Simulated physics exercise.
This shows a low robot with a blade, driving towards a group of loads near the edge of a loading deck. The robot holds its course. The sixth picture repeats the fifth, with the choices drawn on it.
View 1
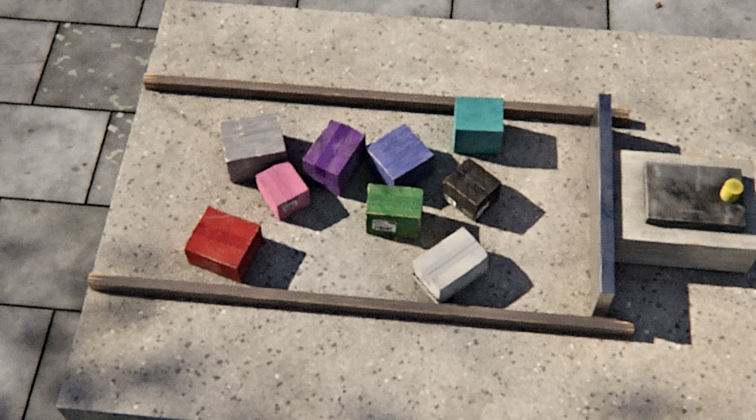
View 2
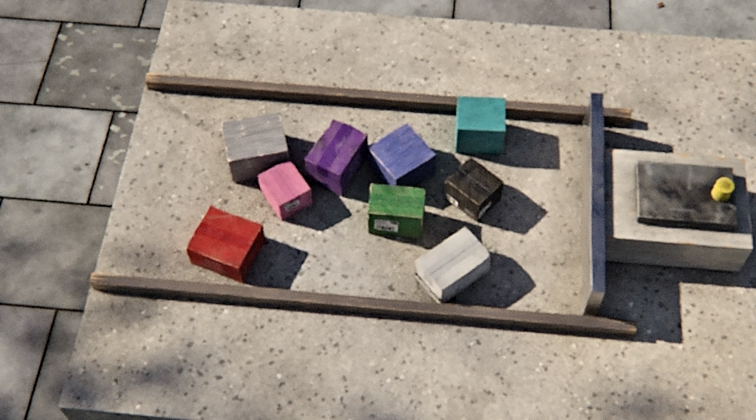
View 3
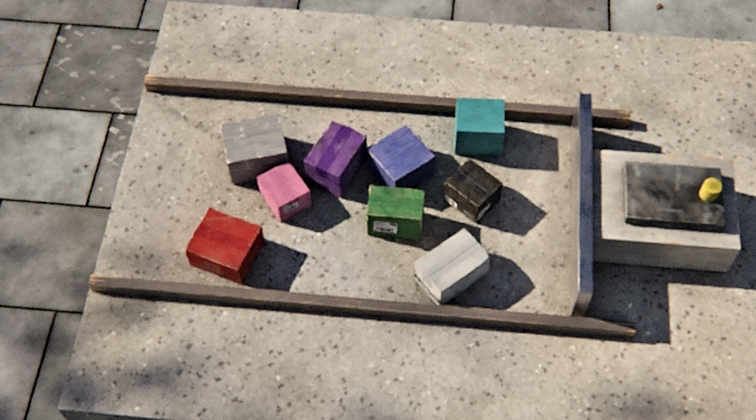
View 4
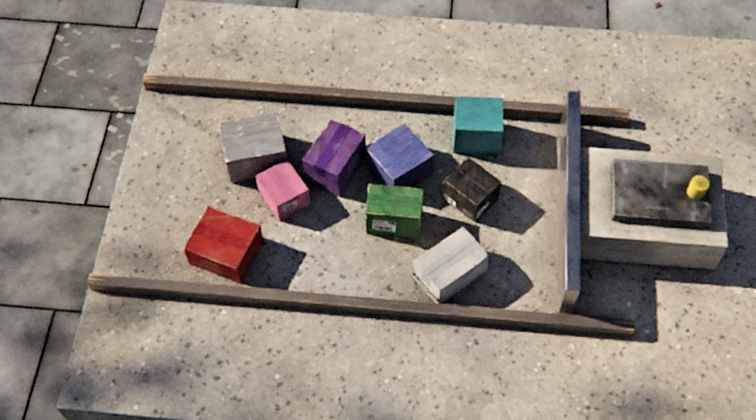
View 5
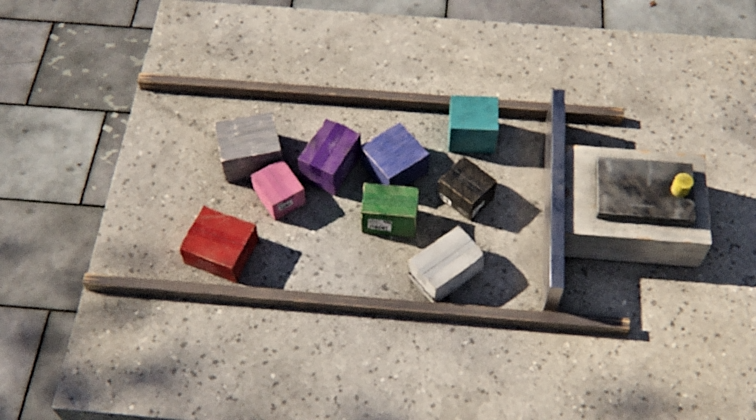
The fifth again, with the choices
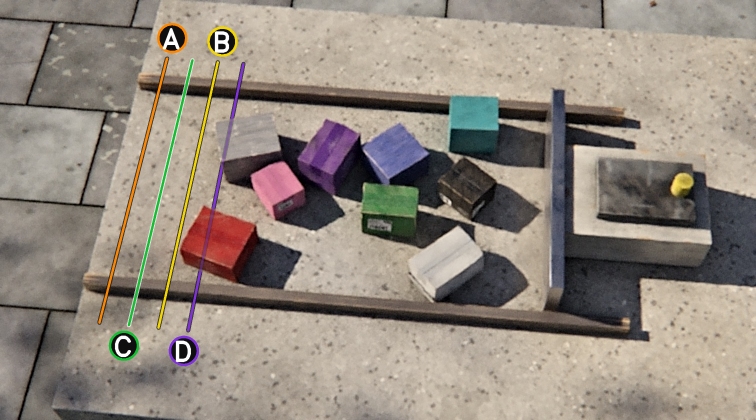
In this clip, a low robot with an upright blade moves slowly and steadily left between two rails on a speckled deck, closing some of the gap to a group of colored boxes, which stay still.
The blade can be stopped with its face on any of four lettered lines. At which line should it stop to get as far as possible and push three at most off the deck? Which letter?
As far as mark B.
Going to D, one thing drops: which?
It is the grey crate.
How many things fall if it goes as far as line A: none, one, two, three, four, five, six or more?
By then, six or more.
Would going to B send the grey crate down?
Yes.
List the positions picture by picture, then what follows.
The first picture shows pink box (284, 190); purple box (336, 158); blue crate (399, 160).
The second picture shows robot (678, 193); black parcel (474, 189).
The third picture shows robot (666, 194); turquoise crate (480, 127).
The fourth picture shows robot (653, 191); green parcel (394, 211).
The fifth picture shows robot (637, 189); pink box (279, 190); purple box (331, 157); blue crate (394, 159).
On the marked copy, A at (136, 180); B at (190, 185); C at (163, 183); D at (218, 187).
With B. Early on, robot (501, 178); turquoise crate (400, 113); white box (386, 266).
Further on, robot (367, 168); grey crate (169, 136); pink box (198, 177).
At the end, robot (264, 160); grey crate over the edge; purple box (133, 113); one fallen.
As for the rest, A drops seven; C drops five; D is within the limit but short.
